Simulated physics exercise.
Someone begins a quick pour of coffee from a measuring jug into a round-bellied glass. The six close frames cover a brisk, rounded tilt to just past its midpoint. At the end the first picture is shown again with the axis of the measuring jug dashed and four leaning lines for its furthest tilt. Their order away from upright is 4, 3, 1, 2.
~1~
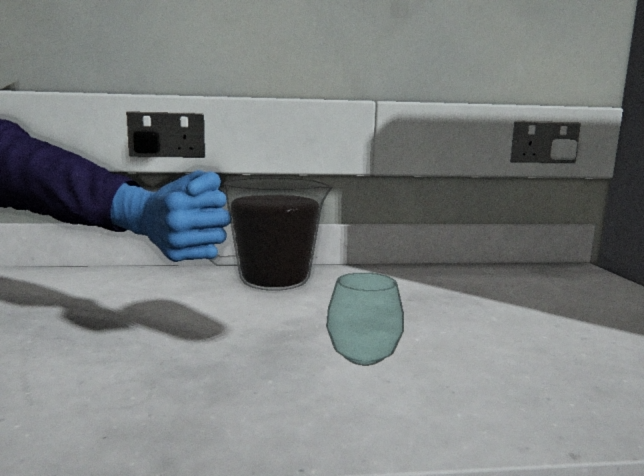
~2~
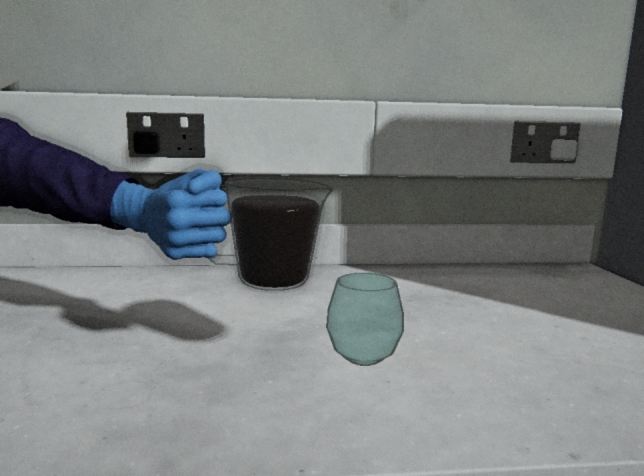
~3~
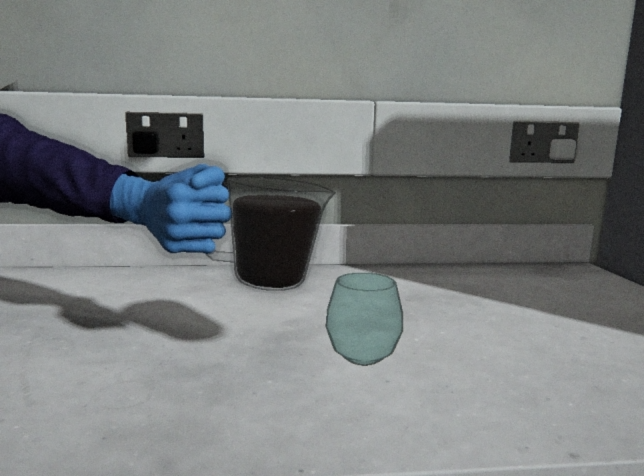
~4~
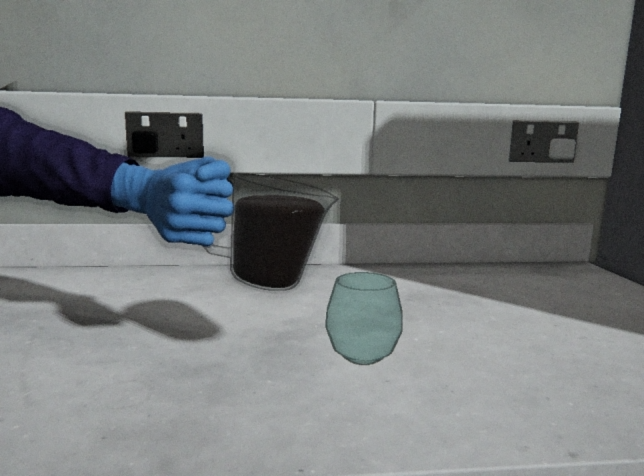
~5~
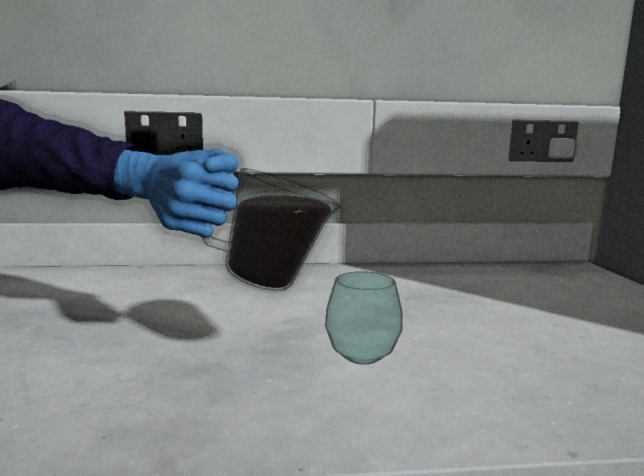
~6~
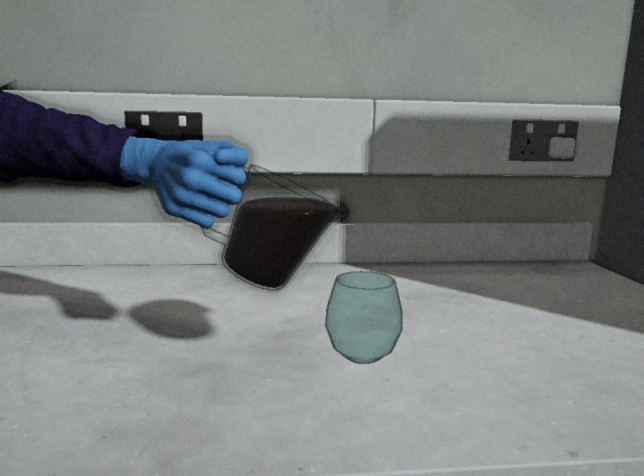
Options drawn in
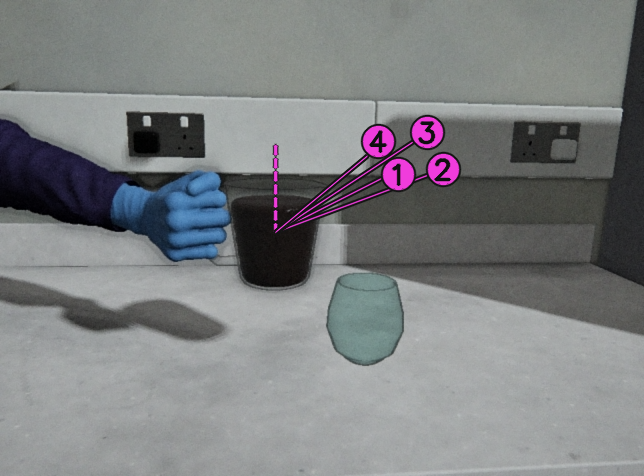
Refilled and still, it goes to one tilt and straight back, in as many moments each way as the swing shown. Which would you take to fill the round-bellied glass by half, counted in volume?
Go for 3.
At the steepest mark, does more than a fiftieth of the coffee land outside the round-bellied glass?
Yes.
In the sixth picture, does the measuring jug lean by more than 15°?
Yes, it does.
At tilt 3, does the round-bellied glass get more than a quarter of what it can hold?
Yes, it does.
In magenta, 1 at (381, 178); 2 at (427, 175); 3 at (412, 142); 4 at (367, 156).
Choosing 1, the round-bellied glass ends with about 59 % of what it can hold; 4 % of the coffee is spilt.
Choosing 2, the round-bellied glass ends with about 66 % of what it can hold; 10 % of the coffee is spilt.
Choosing 3, the round-bellied glass ends with about 50 % of what it can hold.
Choosing 4, the round-bellied glass ends with about 38 % of what it can hold.
